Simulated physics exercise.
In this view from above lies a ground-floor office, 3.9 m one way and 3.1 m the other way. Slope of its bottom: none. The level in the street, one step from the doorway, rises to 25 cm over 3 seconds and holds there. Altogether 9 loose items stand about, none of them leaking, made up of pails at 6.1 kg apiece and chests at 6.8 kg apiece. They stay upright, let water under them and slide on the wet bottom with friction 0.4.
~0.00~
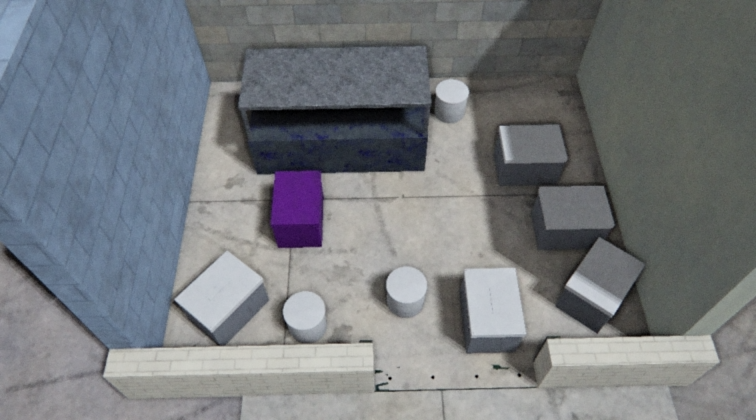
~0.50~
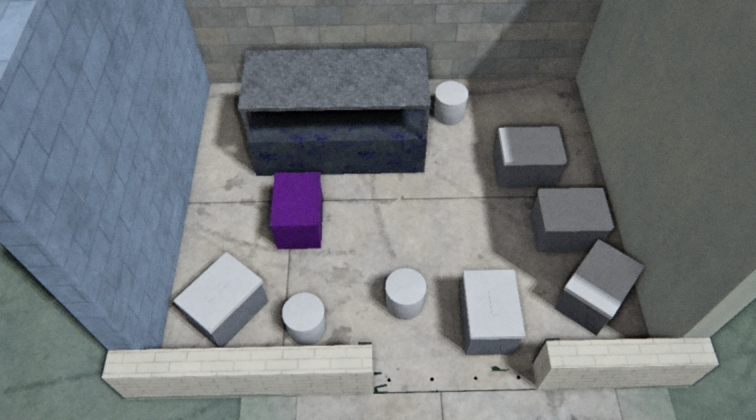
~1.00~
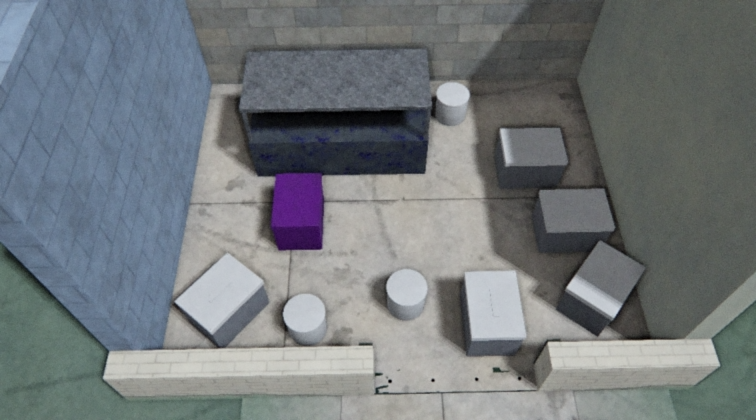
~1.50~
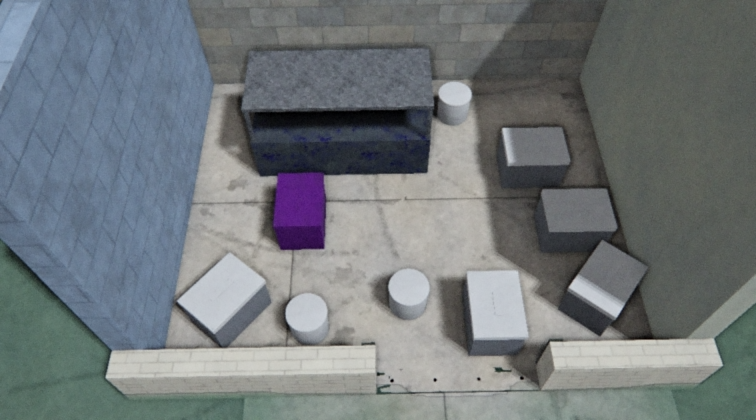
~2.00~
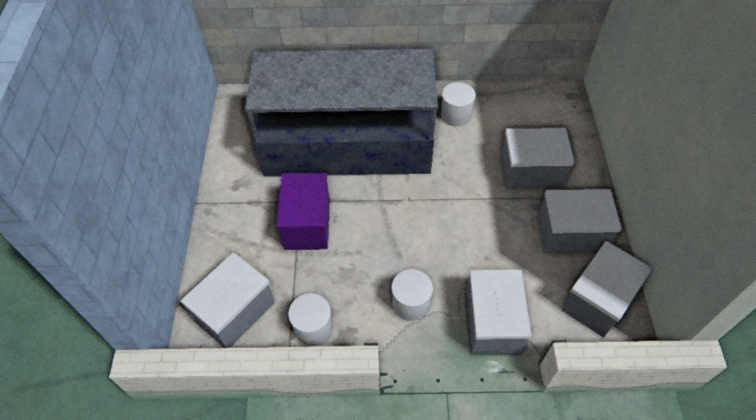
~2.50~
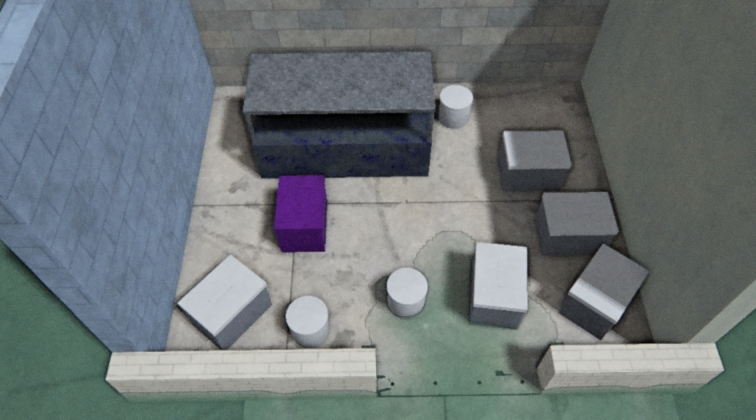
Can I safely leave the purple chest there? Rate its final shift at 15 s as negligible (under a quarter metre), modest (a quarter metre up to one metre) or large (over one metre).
Modest.
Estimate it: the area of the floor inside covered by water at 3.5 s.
Roughly 4.5 m2.
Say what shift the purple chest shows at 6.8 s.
It has shifted about 120 cm.
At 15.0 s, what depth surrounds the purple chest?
I'd put it at about 16 cm.
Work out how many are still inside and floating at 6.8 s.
5.
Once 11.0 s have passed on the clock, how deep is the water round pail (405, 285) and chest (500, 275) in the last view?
I'd estimate 20 cm for the first and 20 cm for the second.
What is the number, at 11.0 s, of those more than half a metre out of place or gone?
8.
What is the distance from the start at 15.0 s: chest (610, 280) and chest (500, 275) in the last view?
150 cm, 250 cm.
After 3.5 s the purple chest is near (300, 201), 0.0 m from its start, aground; 1 afloat.
After 6.8 s the purple chest is near (208, 301), 1.1 m from its start, afloat; 5 afloat.
After 11.0 s the purple chest is near (324, 234), 0.4 m from its start, afloat; 9 afloat.
After 15.0 s the purple chest is near (283, 257), 0.6 m from its start, afloat; 9 afloat.
